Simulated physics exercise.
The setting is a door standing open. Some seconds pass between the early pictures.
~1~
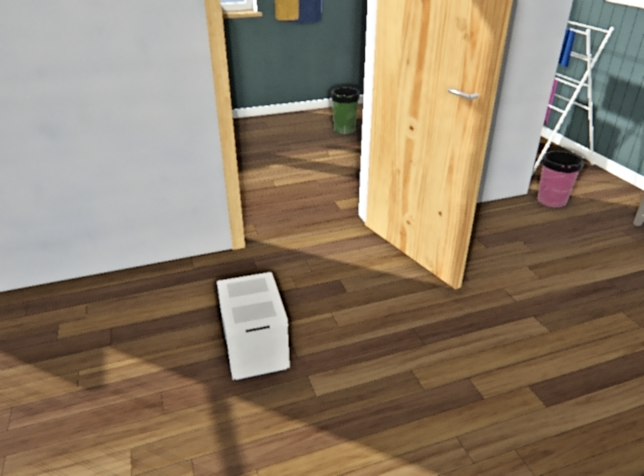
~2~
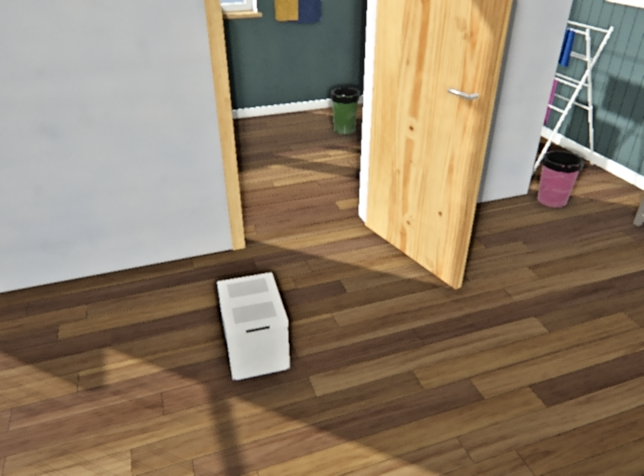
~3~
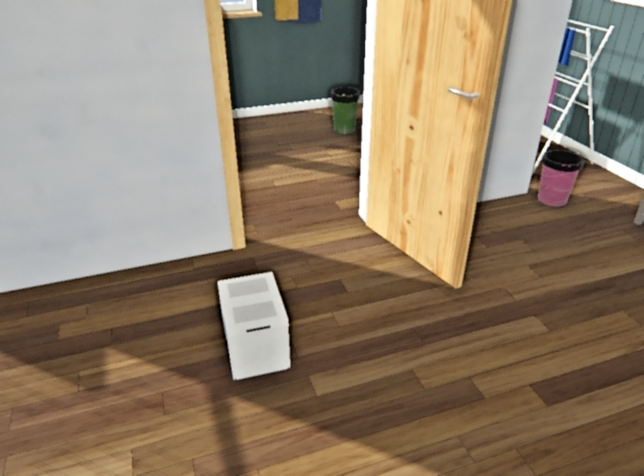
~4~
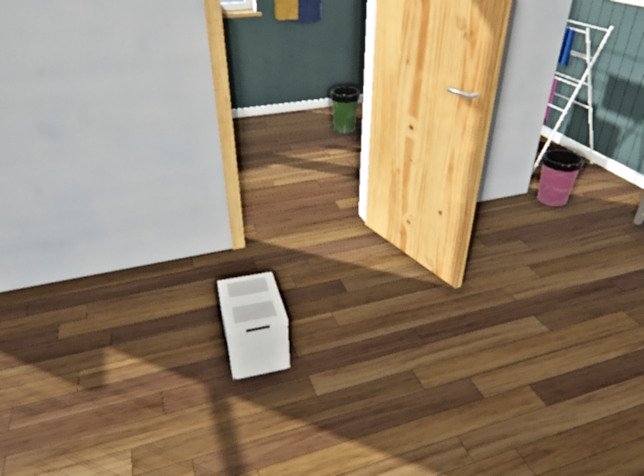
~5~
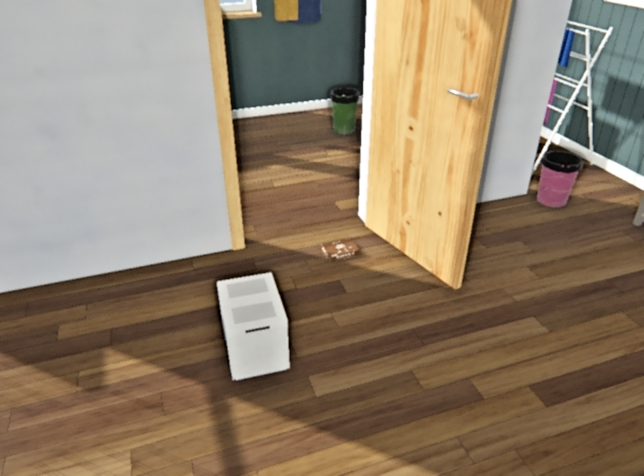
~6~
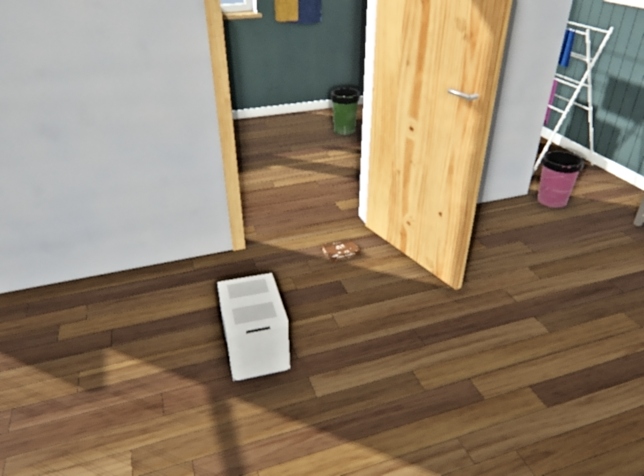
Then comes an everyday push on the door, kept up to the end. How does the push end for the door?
The door gets there.
Then, 0.90 s on from there, door at 76°.
Then, 1.40 s on from there, door at 48°; brown packet shifted a little near (326, 248).
Then, 1.80 s on from there, door at 23°; brown packet shifted about its own width near (308, 242).
Then, 2.10 s on from there, door at 5°; brown packet shifted well along near (298, 232).
In the end, door at 0°; moved from the start, brown packet; white tote unmoved. At the end, from the last picture's camera, brown packet near (295, 226).
